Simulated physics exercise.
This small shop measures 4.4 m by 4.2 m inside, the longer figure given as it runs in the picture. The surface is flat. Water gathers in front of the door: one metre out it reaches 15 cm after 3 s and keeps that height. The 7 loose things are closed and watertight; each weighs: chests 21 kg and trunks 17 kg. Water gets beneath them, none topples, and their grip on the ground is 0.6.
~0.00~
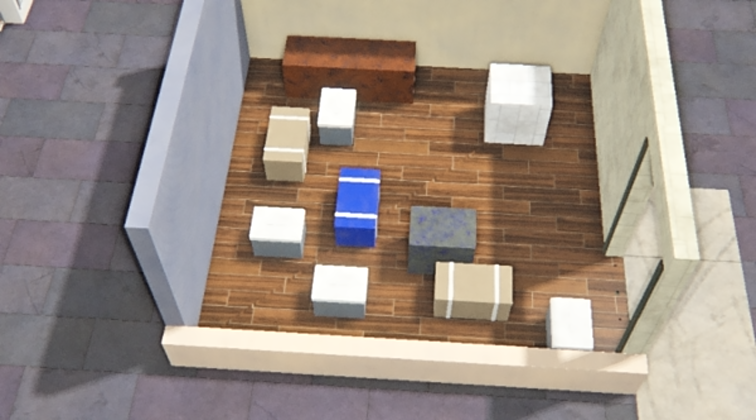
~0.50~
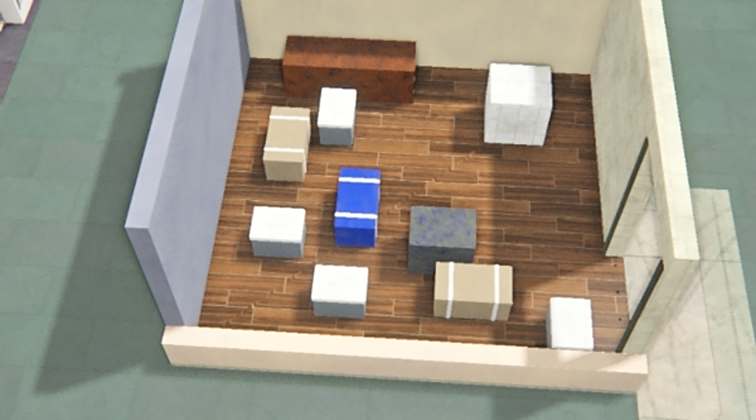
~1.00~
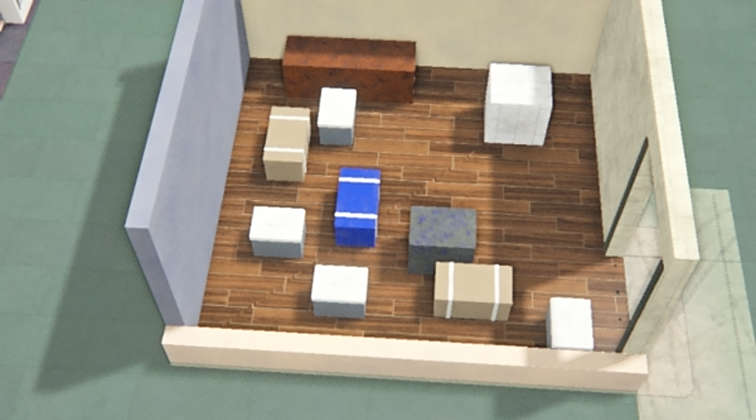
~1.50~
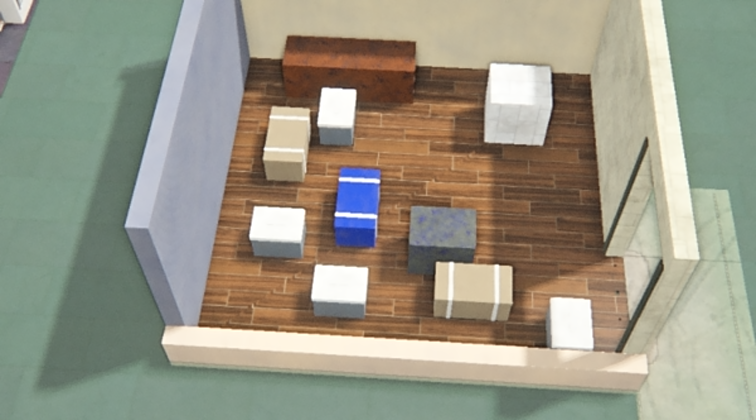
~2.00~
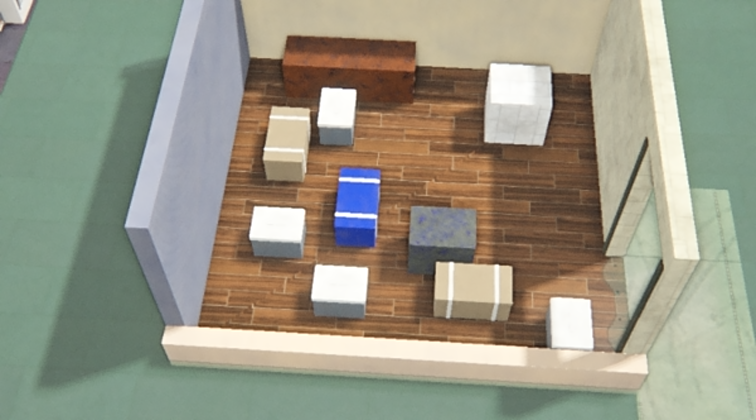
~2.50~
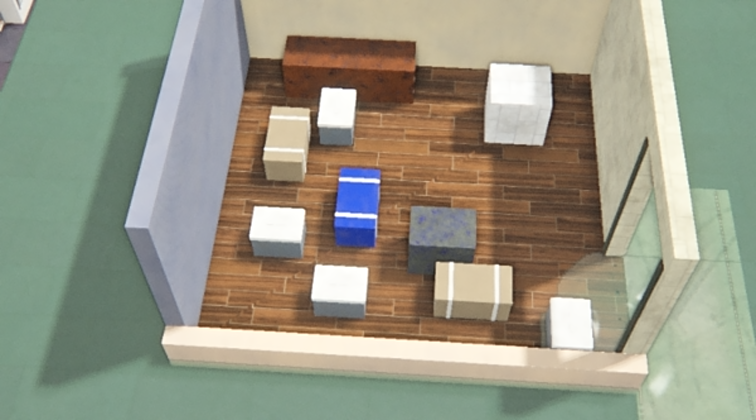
We see a small open-topped room with a wooden floor, holding a blue trunk among white, tan and dark boxes. The paving outside changes from purplish to green, then a faint clear sheen spreads inside the right-hand doorway; the boxes stay still.
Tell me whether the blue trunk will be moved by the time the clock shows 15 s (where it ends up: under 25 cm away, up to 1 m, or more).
The blue trunk moves a short way.
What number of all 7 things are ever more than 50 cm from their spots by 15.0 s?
I count 2.
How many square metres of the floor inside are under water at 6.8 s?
Some 11.0 m2.
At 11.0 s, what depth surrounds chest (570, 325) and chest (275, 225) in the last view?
About 8 and 3 cm.
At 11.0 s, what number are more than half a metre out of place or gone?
By then 2.
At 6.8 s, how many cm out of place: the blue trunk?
About 0 cm.
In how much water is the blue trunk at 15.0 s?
Roughly 7 cm.
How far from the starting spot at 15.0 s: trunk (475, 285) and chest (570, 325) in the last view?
In turn: 80 cm, 100 cm.
After 3.5 s the blue trunk is near (358, 198), 0.0 m from its start, aground; 0 afloat.
After 6.8 s the blue trunk is near (358, 198), 0.0 m from its start, aground; 0 afloat.
After 11.0 s the blue trunk is near (359, 197), 0.0 m from its start, afloat; 2 afloat.
After 15.0 s the blue trunk is near (402, 198), 0.5 m from its start, afloat; 3 afloat.
